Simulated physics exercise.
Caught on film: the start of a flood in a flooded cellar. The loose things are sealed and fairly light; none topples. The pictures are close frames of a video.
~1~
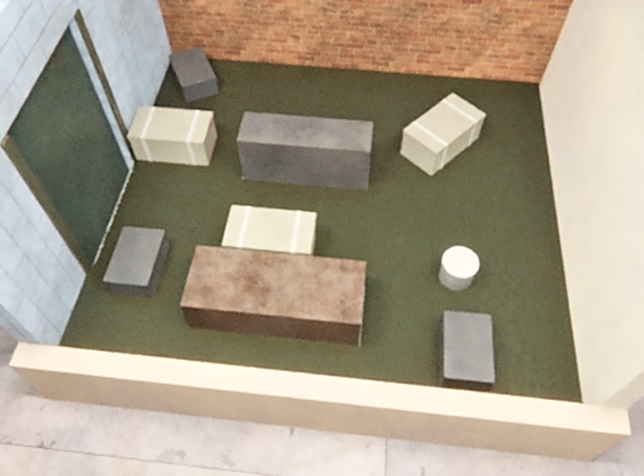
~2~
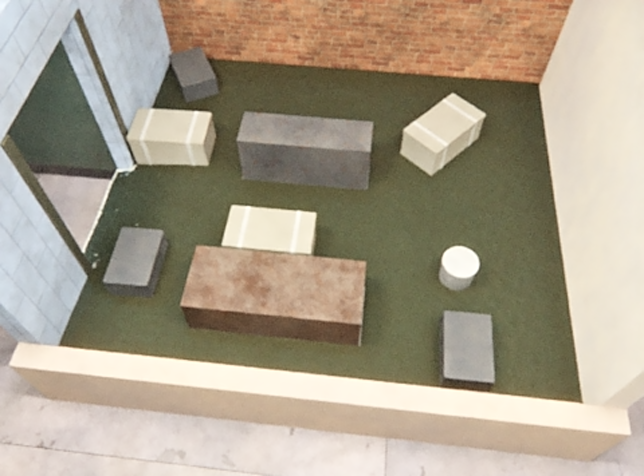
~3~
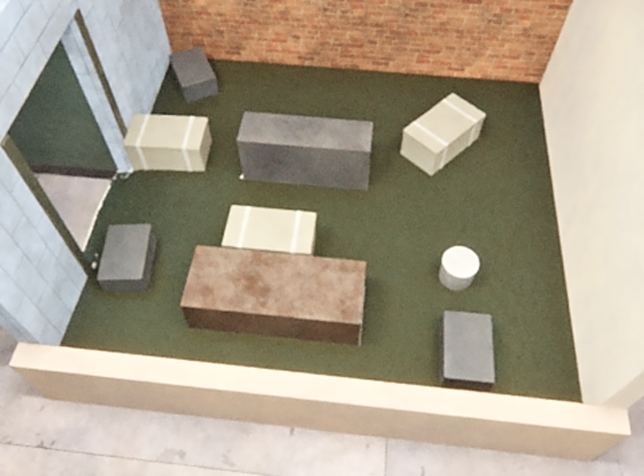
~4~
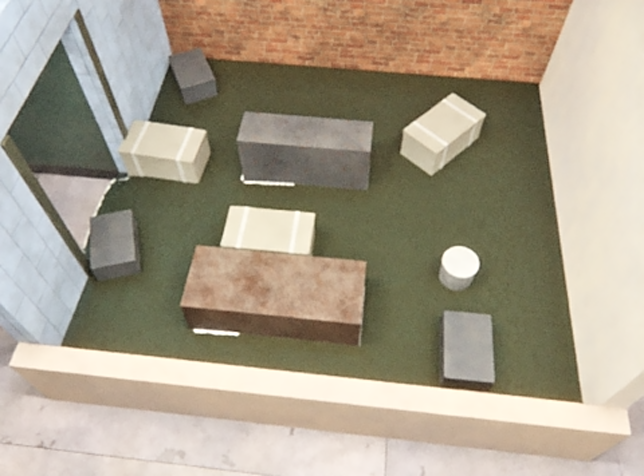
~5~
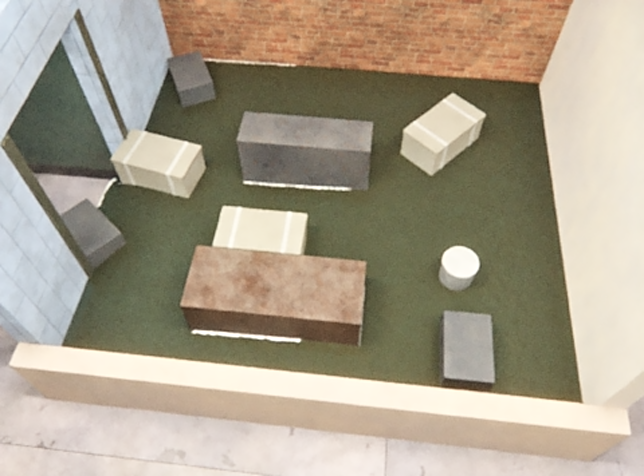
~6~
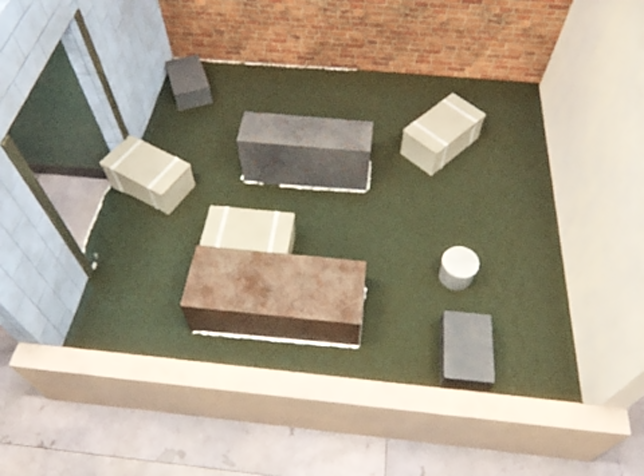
In a flooded cellar, the doorway on the left opened and a nearby grey box drifted into it and out of sight, while a pale trunk turned and drifted left and another shifted slightly.
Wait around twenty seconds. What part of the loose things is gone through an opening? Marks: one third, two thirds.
It is at least two thirds.
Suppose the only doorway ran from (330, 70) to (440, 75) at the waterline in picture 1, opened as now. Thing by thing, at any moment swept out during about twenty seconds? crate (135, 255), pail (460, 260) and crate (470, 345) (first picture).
As listed: Stays, yes, still in.
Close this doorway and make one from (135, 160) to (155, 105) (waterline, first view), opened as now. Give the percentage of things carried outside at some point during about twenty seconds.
Roughly 60 per cent.
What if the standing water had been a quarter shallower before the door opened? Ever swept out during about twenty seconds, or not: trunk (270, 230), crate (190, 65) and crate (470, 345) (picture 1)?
In that order: Carried outside, yes, no.
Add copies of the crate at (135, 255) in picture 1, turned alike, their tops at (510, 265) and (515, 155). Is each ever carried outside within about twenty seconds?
As listed: Left behind, still in.
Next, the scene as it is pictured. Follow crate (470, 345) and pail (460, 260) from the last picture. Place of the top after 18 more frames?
Around (399, 349) and (376, 249).
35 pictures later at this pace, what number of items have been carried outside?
It comes to 4.
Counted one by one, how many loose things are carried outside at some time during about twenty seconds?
That makes 5.
A moment on, 2 of 7 are out; 5 afloat.
Next, 4 of 7 are out; 3 afloat.
Later, 4 of 7 are out; 3 afloat.
In the end, 5 of 7 are out; 2 afloat.
